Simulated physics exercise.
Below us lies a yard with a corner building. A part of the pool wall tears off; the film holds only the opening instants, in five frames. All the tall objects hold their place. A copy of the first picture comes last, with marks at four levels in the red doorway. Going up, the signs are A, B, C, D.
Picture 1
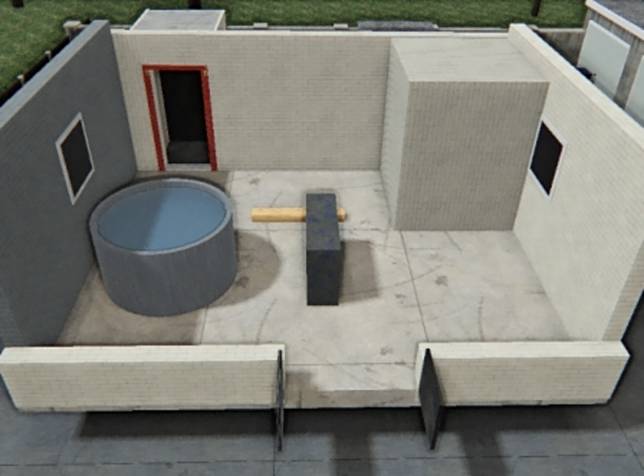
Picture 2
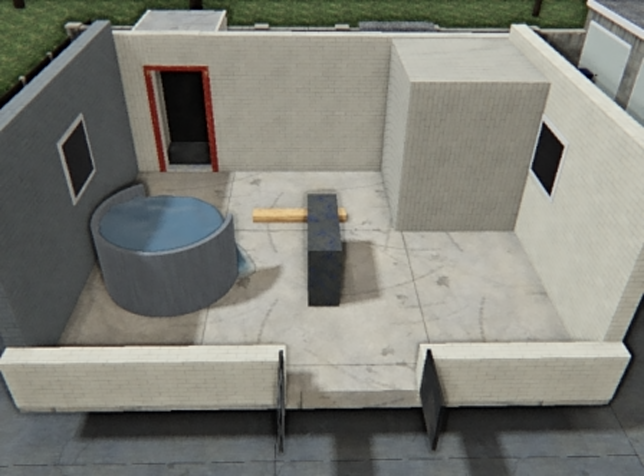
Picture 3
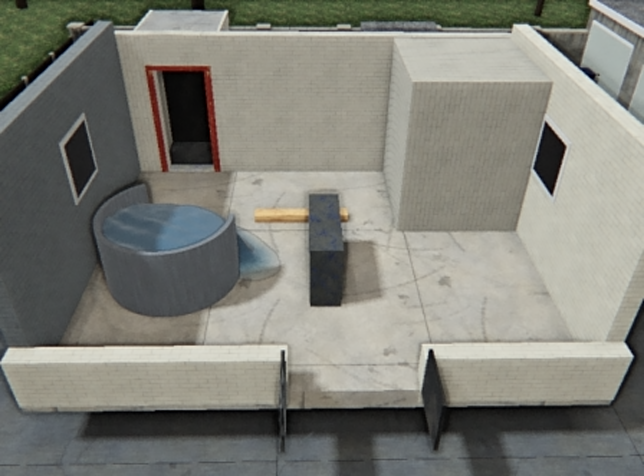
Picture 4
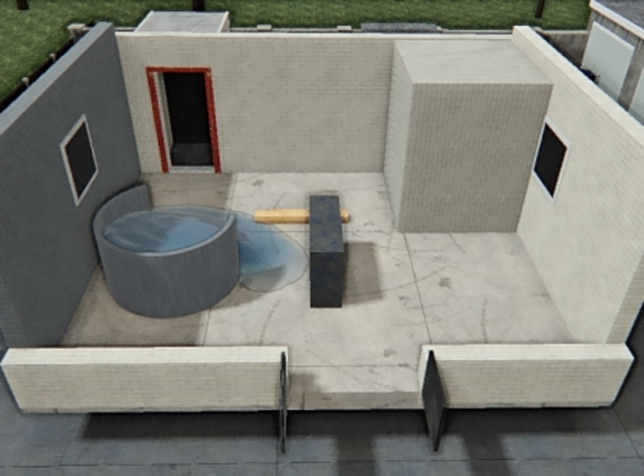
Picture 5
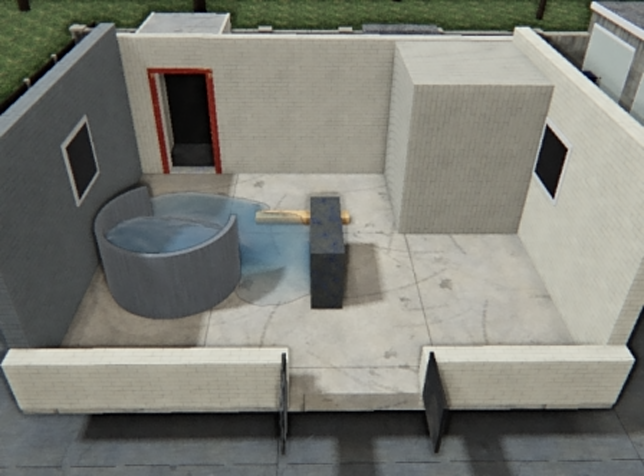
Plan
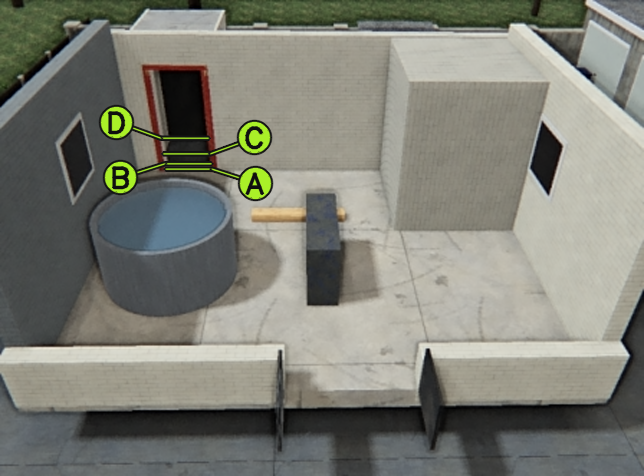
In a walled yard with a red-framed doorway, a round grey pool sits full beside a dark upright block and a wooden beam. The pool's rear right side opens and water pours onto the pale floor, spreading rightward in a widening sheet around the beam and against the block.
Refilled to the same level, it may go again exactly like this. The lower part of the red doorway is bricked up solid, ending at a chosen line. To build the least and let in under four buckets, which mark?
It is C.
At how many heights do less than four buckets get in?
Two.
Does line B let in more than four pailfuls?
Yes, that goes wrong.
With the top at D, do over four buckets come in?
No, that is safe.
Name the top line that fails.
It is B.
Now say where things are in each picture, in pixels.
The first frame shows water in the pool at rest, its middle at (163, 218); foot of the red doorway at (189, 171); open gate at (352, 341).
In the second frame, 2 % of the ground under water, visible out to (244, 259).
In the third frame, 6 % of the ground under water, visible out to (256, 273).
In the fourth frame, 12 % of the ground under water, visible out to (272, 283).
In the fifth frame, 20 % of the ground under water, visible out to (276, 297).
In lime, A at (188, 169); B at (188, 163); C at (186, 153); D at (184, 138); from the bottom up A, B, C, D.
For line A, dozens of bucketfuls pour in.
For line B, some 15 bucketfuls get in.
For line C, a splash gets over, under a bucket.
For line D, nothing gets over.
